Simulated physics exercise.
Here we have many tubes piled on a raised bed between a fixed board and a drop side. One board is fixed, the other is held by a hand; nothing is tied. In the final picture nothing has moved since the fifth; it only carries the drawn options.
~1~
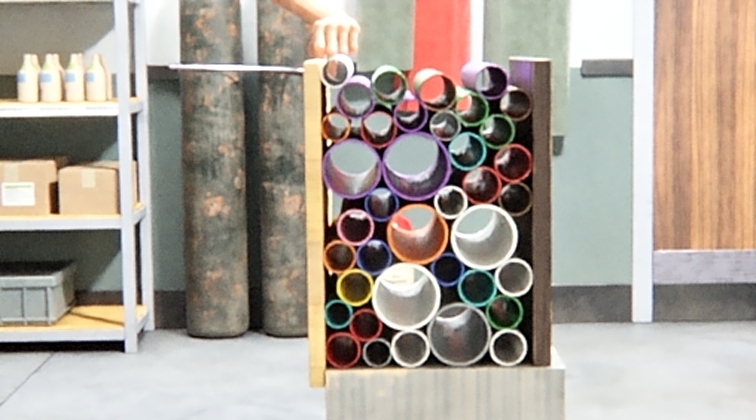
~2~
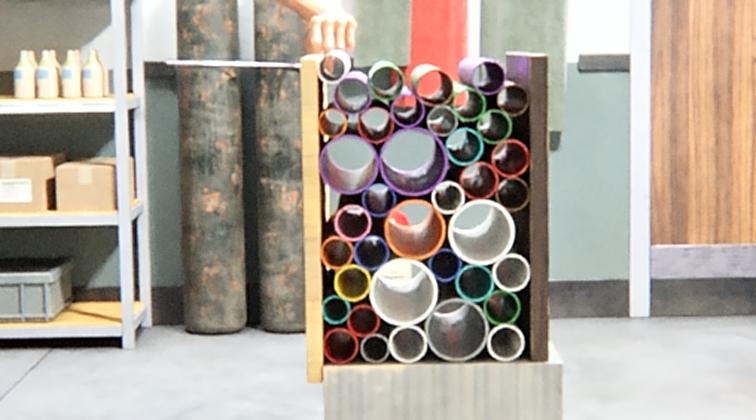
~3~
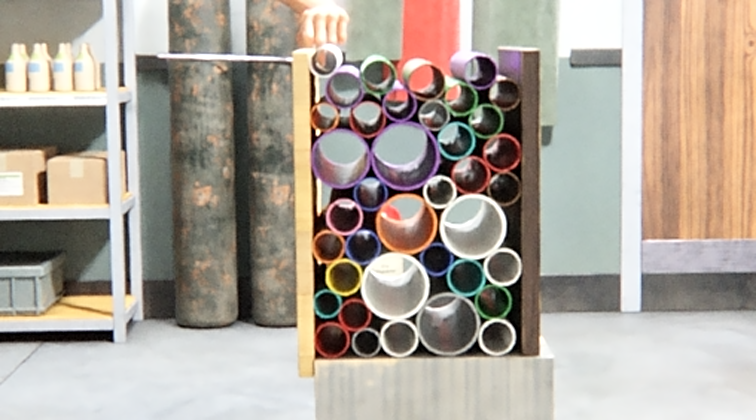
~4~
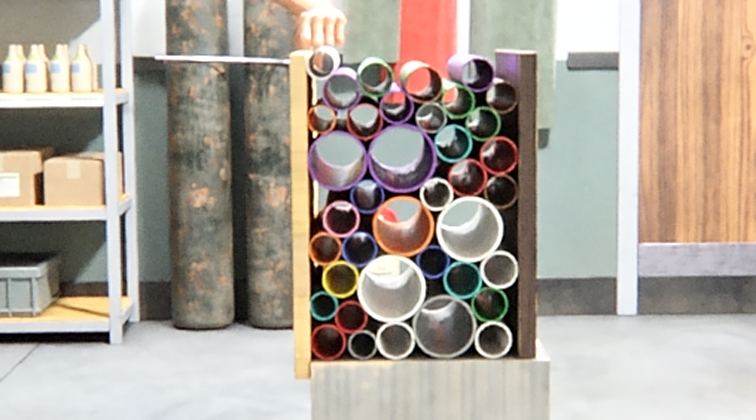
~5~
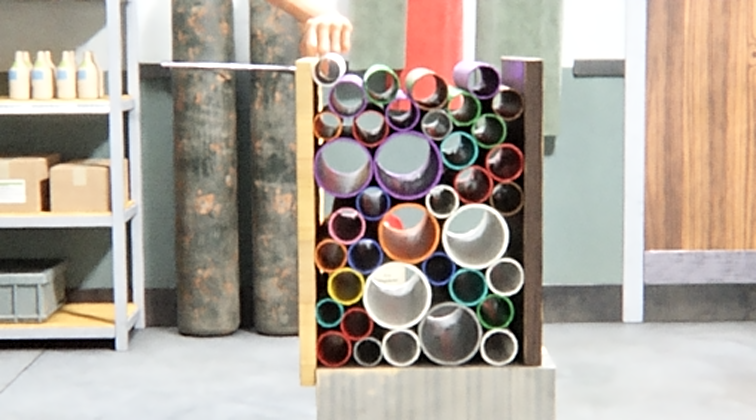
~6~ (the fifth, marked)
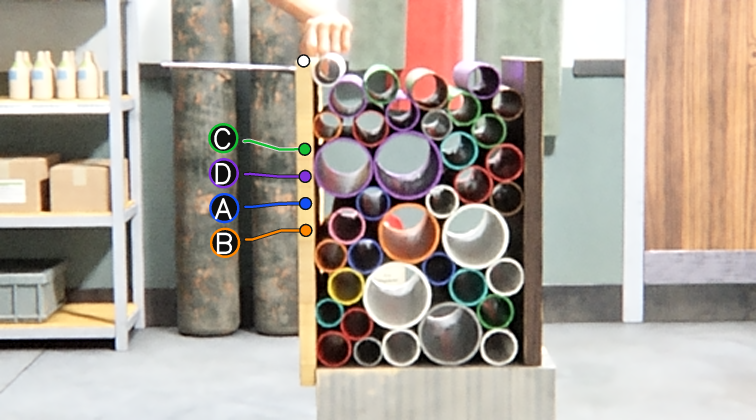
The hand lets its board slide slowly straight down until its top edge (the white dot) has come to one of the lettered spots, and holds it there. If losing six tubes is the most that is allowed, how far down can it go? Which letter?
The last mark within the limit is A.
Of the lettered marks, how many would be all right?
Three of them.
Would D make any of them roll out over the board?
Yes.
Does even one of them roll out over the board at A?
Yes.
On the marked copy, A at (306, 204); B at (306, 231); C at (305, 149); D at (305, 176); the white dot at (304, 61).
Following A. Soon after the start, top of the board (312, 128).
Later, top of the board (313, 200).
In the end, top of the board (313, 203), four out over the board.
As for the rest, B seven out over the board; C three out over the board; D three out over the board.
